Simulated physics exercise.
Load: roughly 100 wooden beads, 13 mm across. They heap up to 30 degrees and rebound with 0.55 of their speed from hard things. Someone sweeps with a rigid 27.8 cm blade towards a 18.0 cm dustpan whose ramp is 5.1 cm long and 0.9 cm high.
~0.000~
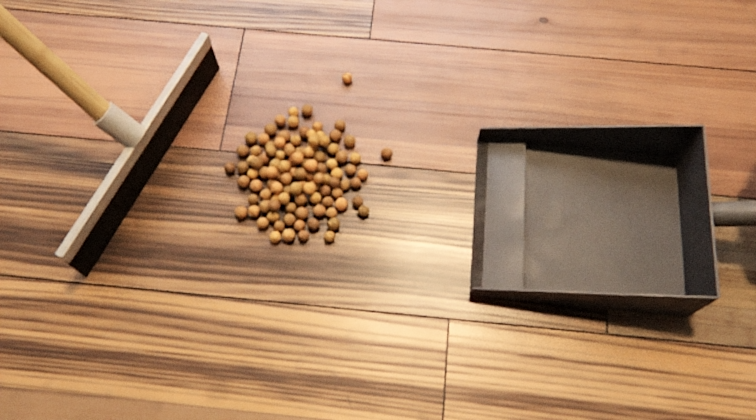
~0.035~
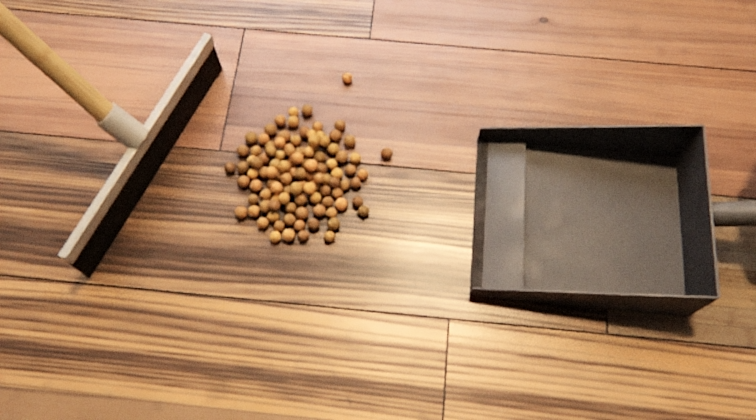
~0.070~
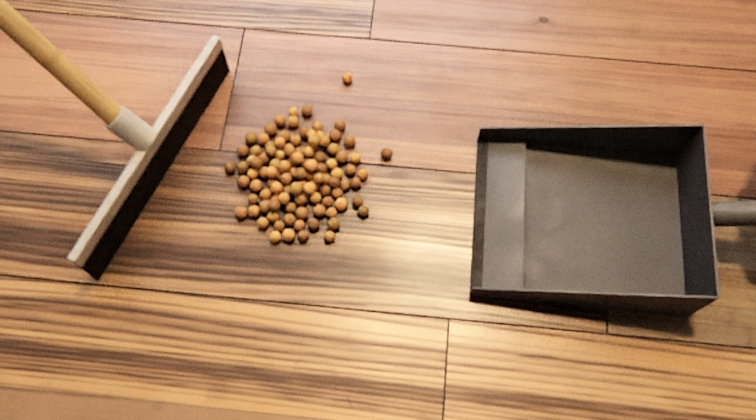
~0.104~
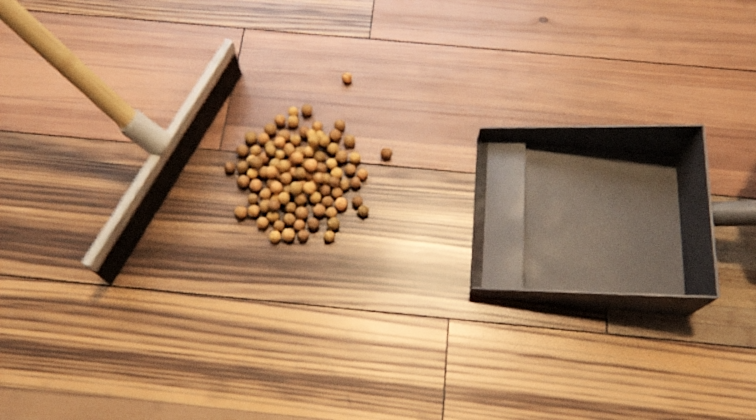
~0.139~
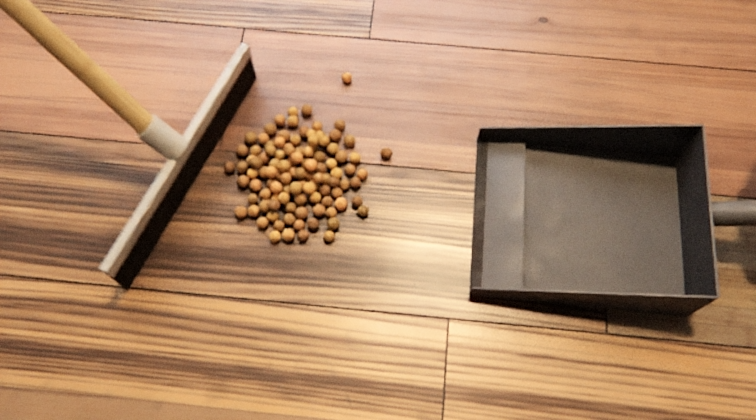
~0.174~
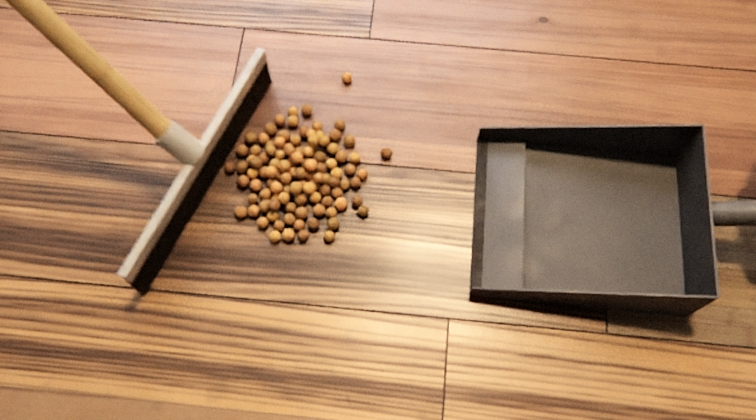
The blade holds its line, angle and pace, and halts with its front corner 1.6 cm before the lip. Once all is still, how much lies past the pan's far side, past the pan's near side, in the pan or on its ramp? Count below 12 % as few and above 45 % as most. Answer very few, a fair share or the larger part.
Far side very few, near side a fair share, pan a fair share.
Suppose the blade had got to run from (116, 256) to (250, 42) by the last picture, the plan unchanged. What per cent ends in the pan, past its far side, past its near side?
Pan 5, far 10, near 10.
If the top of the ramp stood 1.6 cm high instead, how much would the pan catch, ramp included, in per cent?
Then about 20 per cent.
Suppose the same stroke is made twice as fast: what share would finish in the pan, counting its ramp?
Then about 40 per cent.
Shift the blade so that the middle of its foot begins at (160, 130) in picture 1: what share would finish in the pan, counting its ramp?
Some 20 per cent.
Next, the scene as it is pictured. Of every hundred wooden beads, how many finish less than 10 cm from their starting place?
About 0 per cent.
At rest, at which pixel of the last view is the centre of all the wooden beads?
Around (469, 249).
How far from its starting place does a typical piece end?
Some 20 cm.
After 0.39 s, middle of the blade 18 cm from the lip; 0 % over the lip, far side 5 %, near side 5 %.
After 0.54 s, middle of the blade 10 cm from the lip; 0 % over the lip, far side 5 %, near side 10 %.
After 0.81 s, middle of the blade 6 cm from the lip; 35 % over the lip, far side 5 %, near side 25 %.
By 1.5 s all is still; far side 5 %, near side 25 %, pan 30 %, in front of the lip or behind the blade 40 %.
